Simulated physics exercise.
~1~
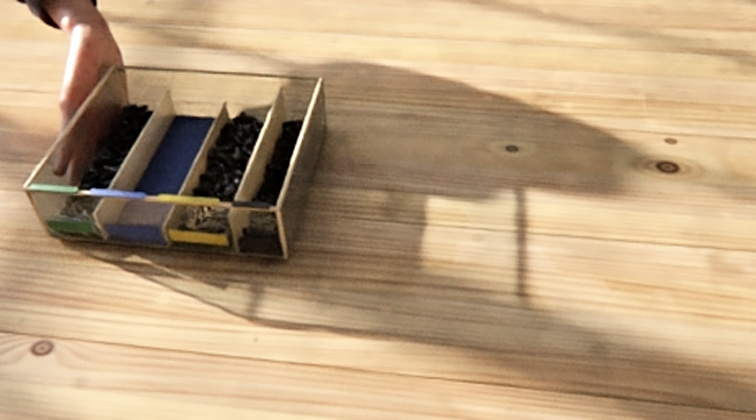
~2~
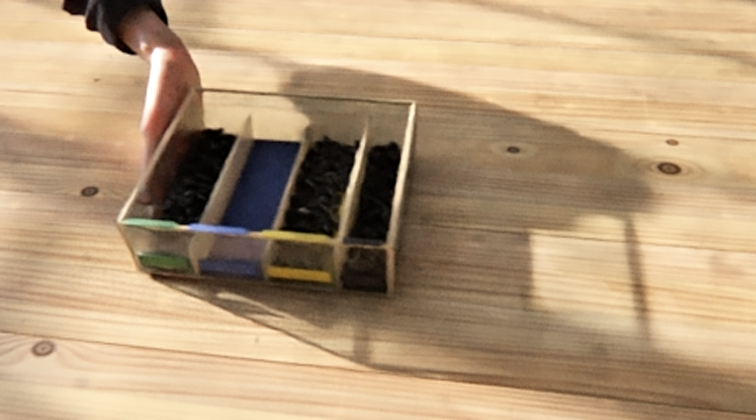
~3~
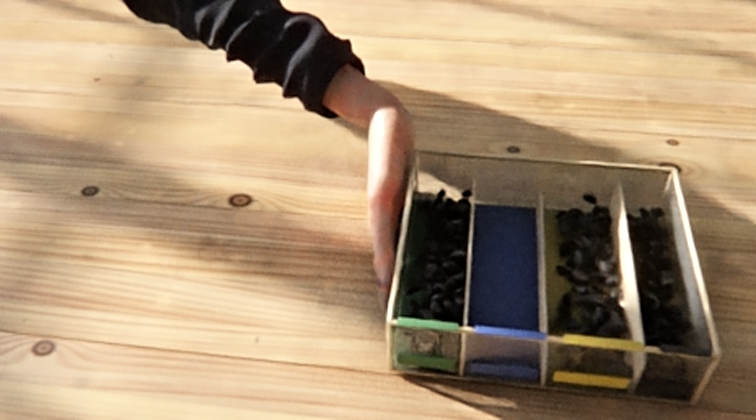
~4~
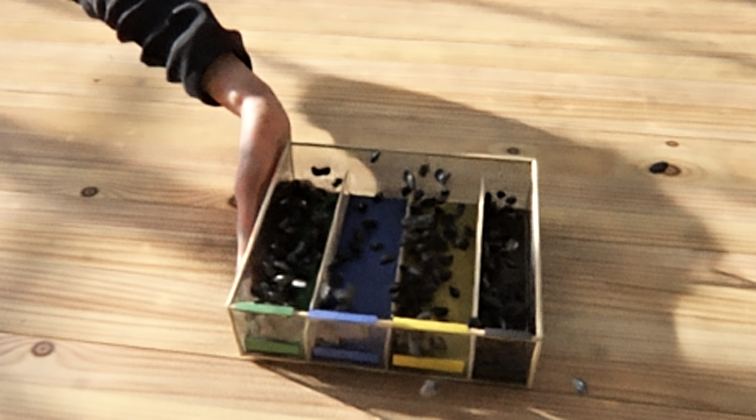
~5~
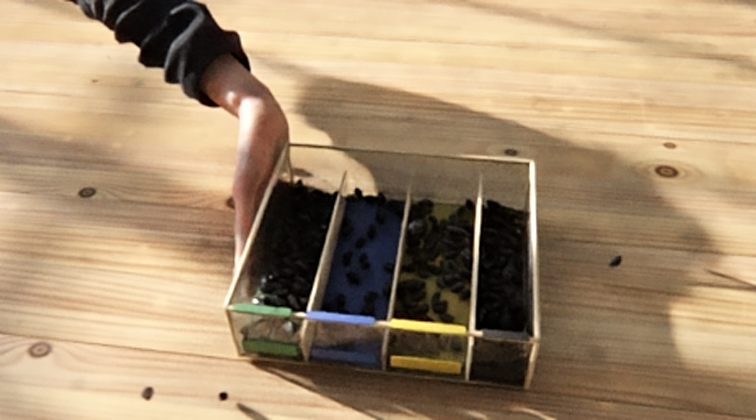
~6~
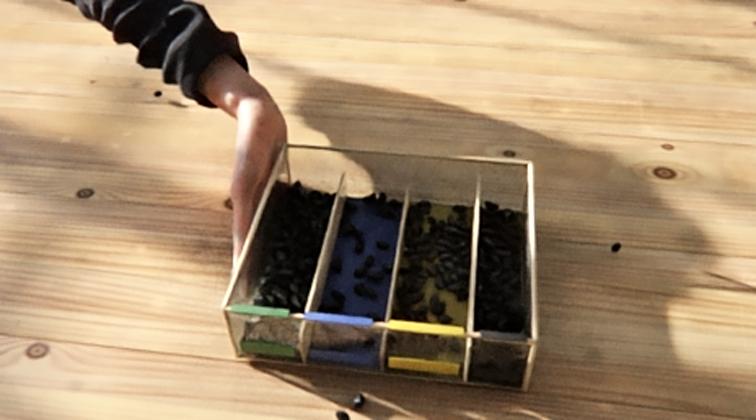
The video shows a hand sliding a clear, divided tray of small black pieces rightward across a wooden surface, then back left, scattering some into the blue section and onto the table. The tray stops with pieces in all four compartments and a few lying outside.
